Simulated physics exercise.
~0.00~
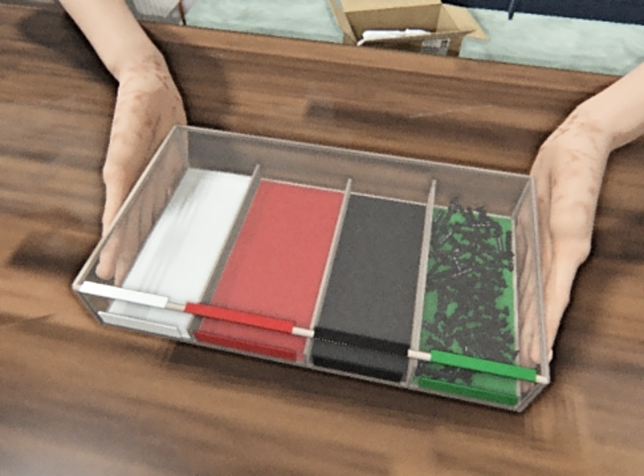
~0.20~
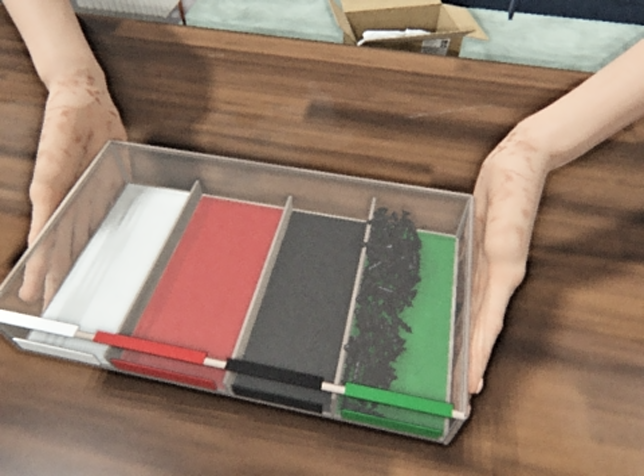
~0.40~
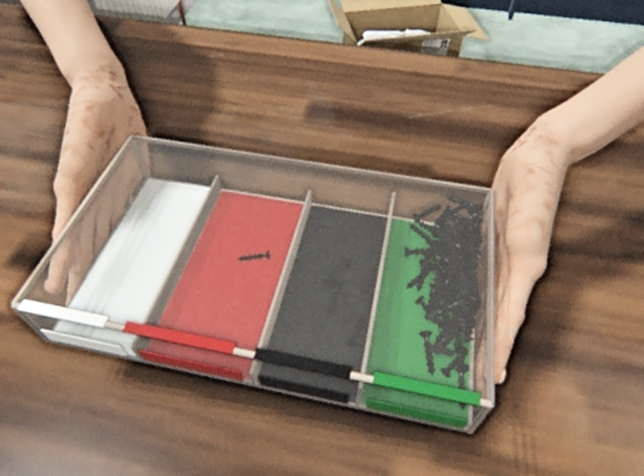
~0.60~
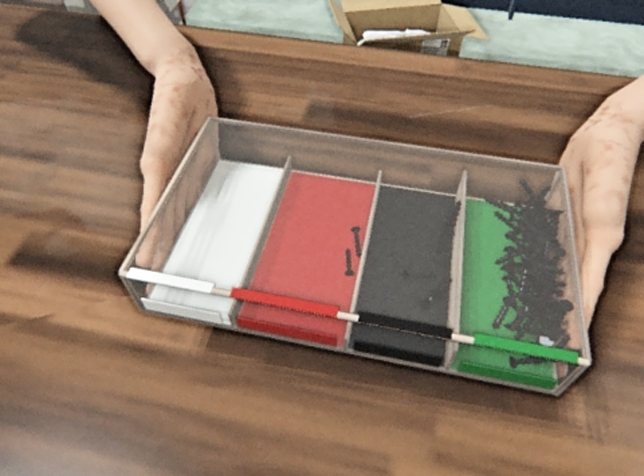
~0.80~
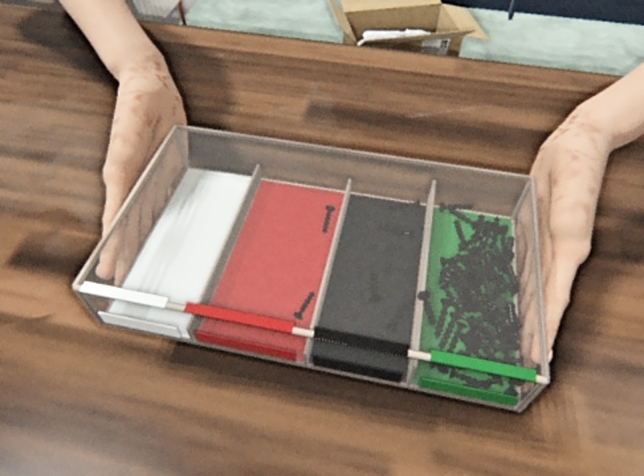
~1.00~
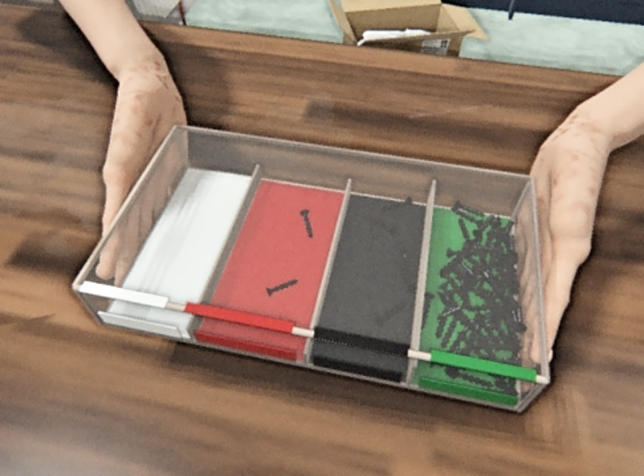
At first, two hands hold a clear, lidded box on a wooden table, its four sections coloured white, red, black and green, with small black screws heaped in the green one. The hands slide the box left, and the screws bunch against the divider beside the black section. As the box moves back right, the heap swings to the far right side, and a screw shows on the red. The box goes farther right, where two screws lie on the red, then returns left and stops. Finally, most screws lie spread over green, with two on red.
